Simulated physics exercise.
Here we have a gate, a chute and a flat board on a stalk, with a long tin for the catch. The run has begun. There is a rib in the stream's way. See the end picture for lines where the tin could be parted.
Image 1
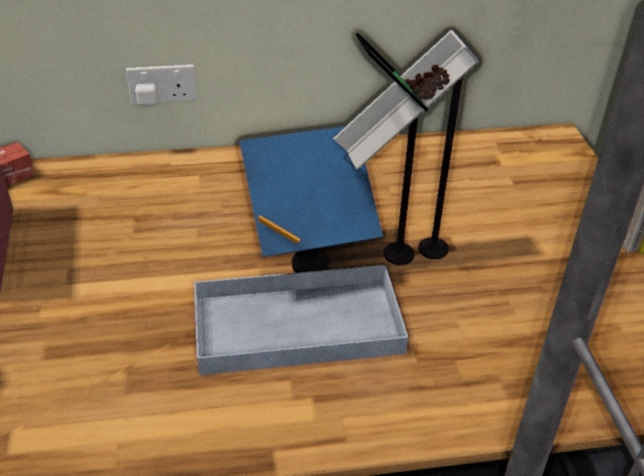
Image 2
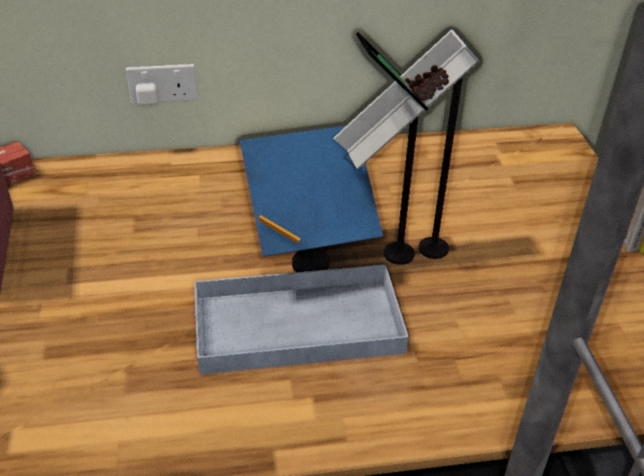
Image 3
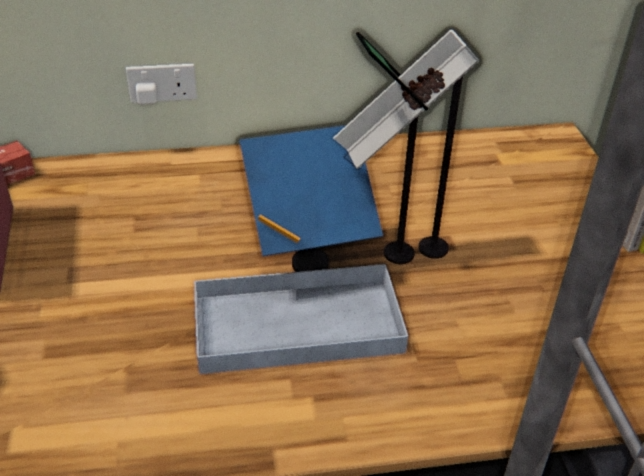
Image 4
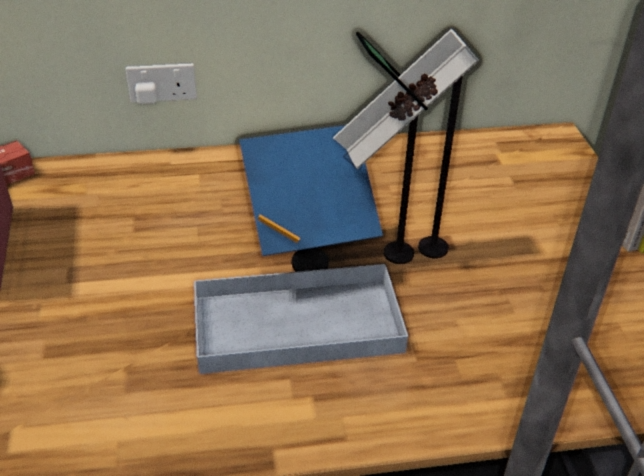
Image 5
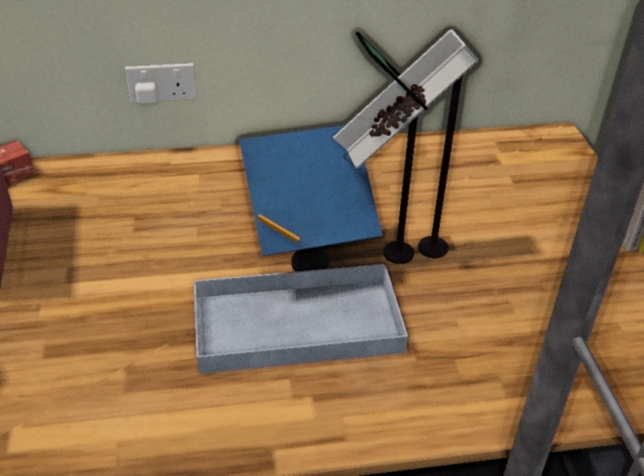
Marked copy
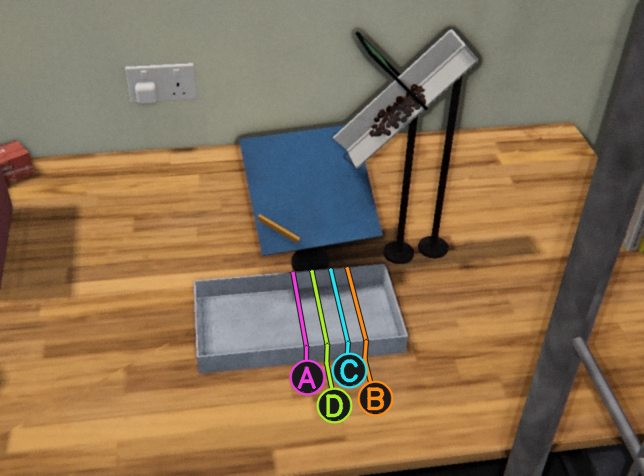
In the video, a pile of small brown pieces sits near a dark gate in a raised, sloping chute above a blue board and an empty grey tin. The pieces then slide down the chute past the gate, spreading out.
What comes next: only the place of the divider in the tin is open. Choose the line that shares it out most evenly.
Line D does it best.
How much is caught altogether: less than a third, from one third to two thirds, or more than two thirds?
More than two thirds.
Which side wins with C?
The left side.
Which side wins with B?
The left side.
On the marked copy, line A crosses the front rim at (306, 346); line B crosses the front rim at (366, 340); line C crosses the front rim at (347, 342); line D crosses the front rim at (327, 344).
For line A, of what is caught, a stray few on the left of the divider, nearly all on the right.
For line B, of what is caught, all on the left of the divider, none on the right.
For line C, of what is caught, nearly all on the left of the divider, a stray few on the right.
For line D, of what is caught, about half on the left of the divider, about half on the right.
